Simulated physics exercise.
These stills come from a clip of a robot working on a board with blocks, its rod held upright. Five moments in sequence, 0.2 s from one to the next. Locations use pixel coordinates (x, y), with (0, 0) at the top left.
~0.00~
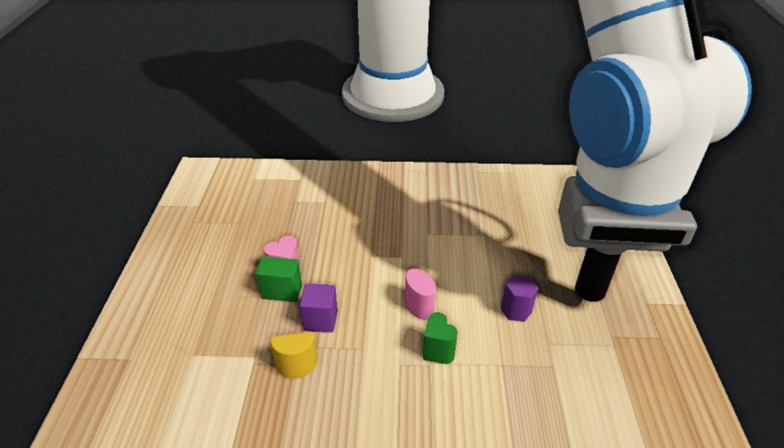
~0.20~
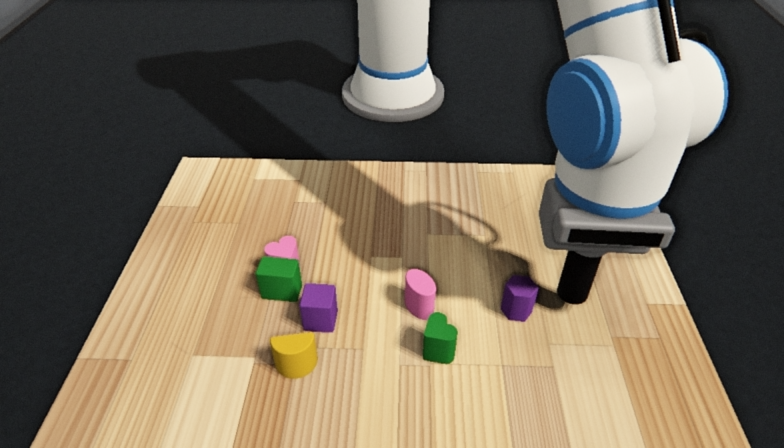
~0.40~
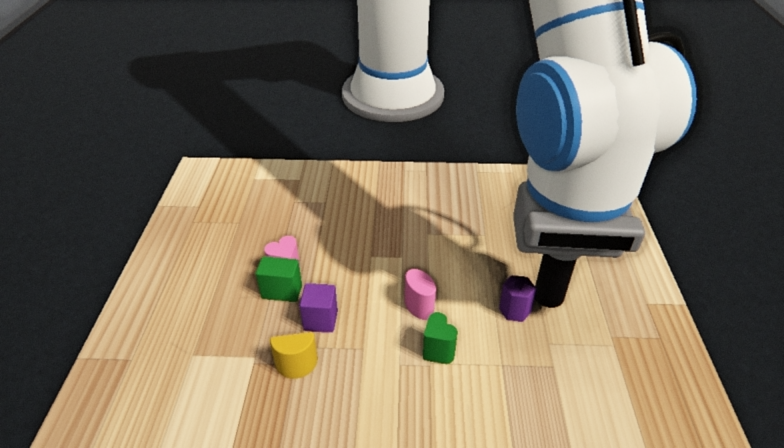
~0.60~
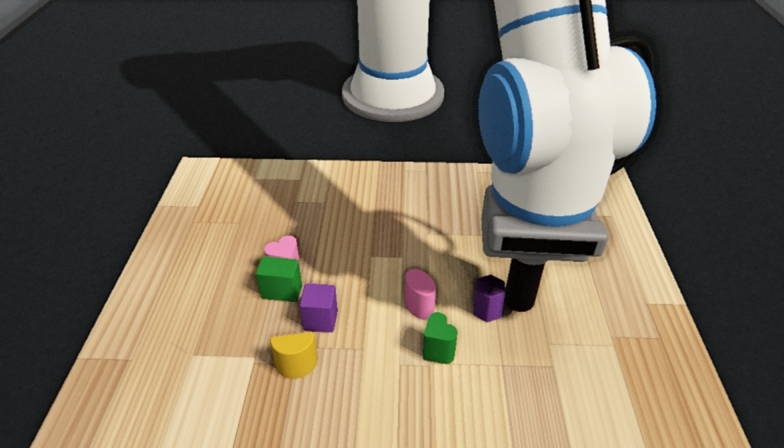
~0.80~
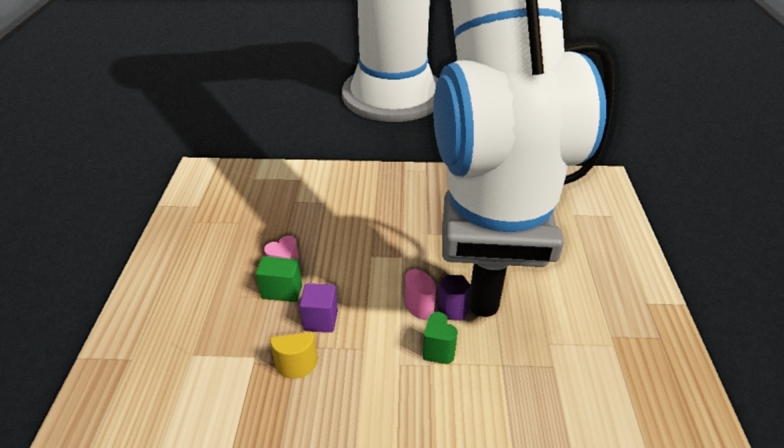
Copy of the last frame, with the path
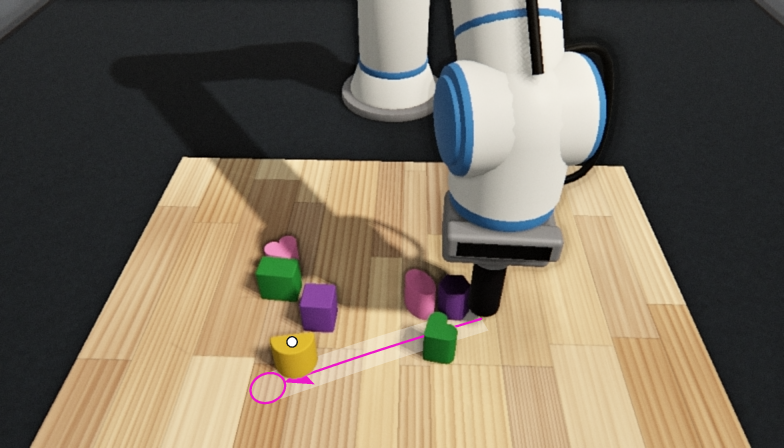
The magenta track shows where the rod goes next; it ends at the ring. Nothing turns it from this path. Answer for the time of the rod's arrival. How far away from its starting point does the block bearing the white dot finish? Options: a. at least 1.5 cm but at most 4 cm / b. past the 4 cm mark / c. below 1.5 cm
b (past the 4 cm mark)
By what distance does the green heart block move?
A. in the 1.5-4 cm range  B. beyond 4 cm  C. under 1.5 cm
Answer: A.
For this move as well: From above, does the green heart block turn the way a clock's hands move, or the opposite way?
Answer: Against the clock.
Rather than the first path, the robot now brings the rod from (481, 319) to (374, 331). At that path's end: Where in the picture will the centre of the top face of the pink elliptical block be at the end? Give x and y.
In the picture, it is at (393, 273).
Drawn move, from (481, 319) directly to (268, 388); the dot is on the yellow D-shaped block.
What follows on the original path. One third of the way, rod at (415, 326); pink elliptical block at (407, 277); green heart block at (426, 336), turned 80° anticlockwise; purple six-sided block at (439, 282), turned 35° clockwise.
Two thirds of the way, rod at (342, 349); pink elliptical block at (407, 277); green heart block at (424, 336), turned 95° anticlockwise; purple six-sided block at (439, 282), turned 35° clockwise.
At the end, rod at (265, 375); yellow D-shaped block at (233, 346), turned 30° clockwise; pink elliptical block at (407, 277); green heart block at (424, 336), turned 95° anticlockwise; purple six-sided block at (439, 282), turned 35° clockwise.
